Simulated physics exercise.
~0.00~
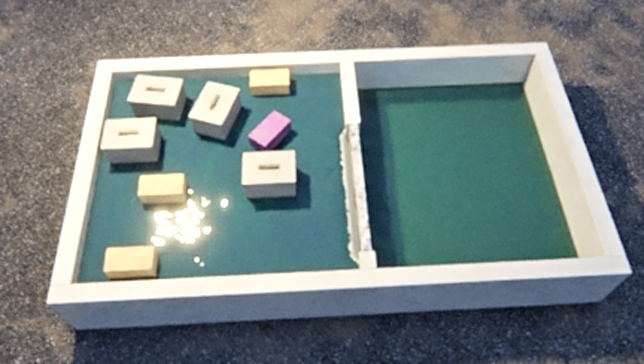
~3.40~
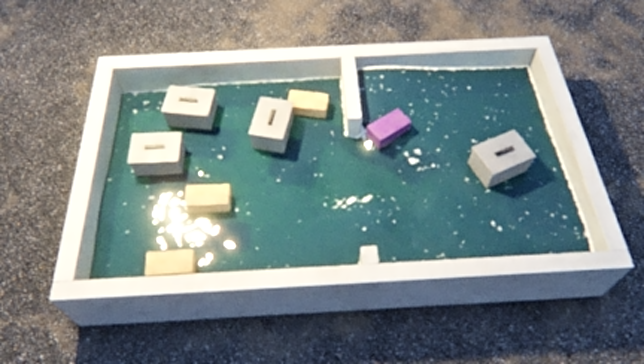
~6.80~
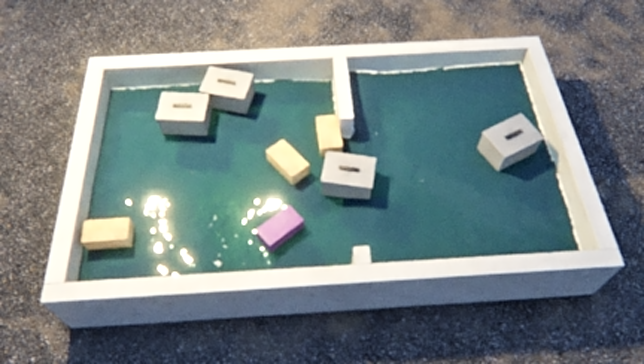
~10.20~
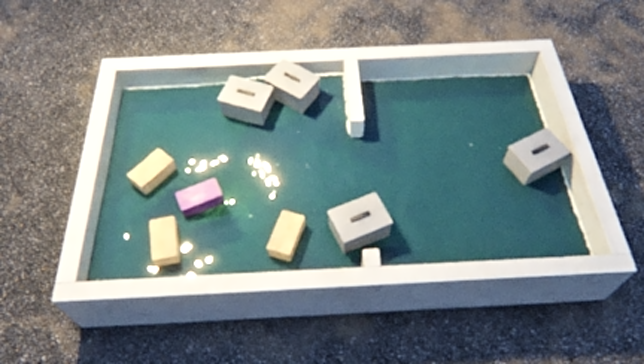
White-walled basin of water opening at its divider, one grey block drifting to the right wall, the purple one crossing then floating back left.
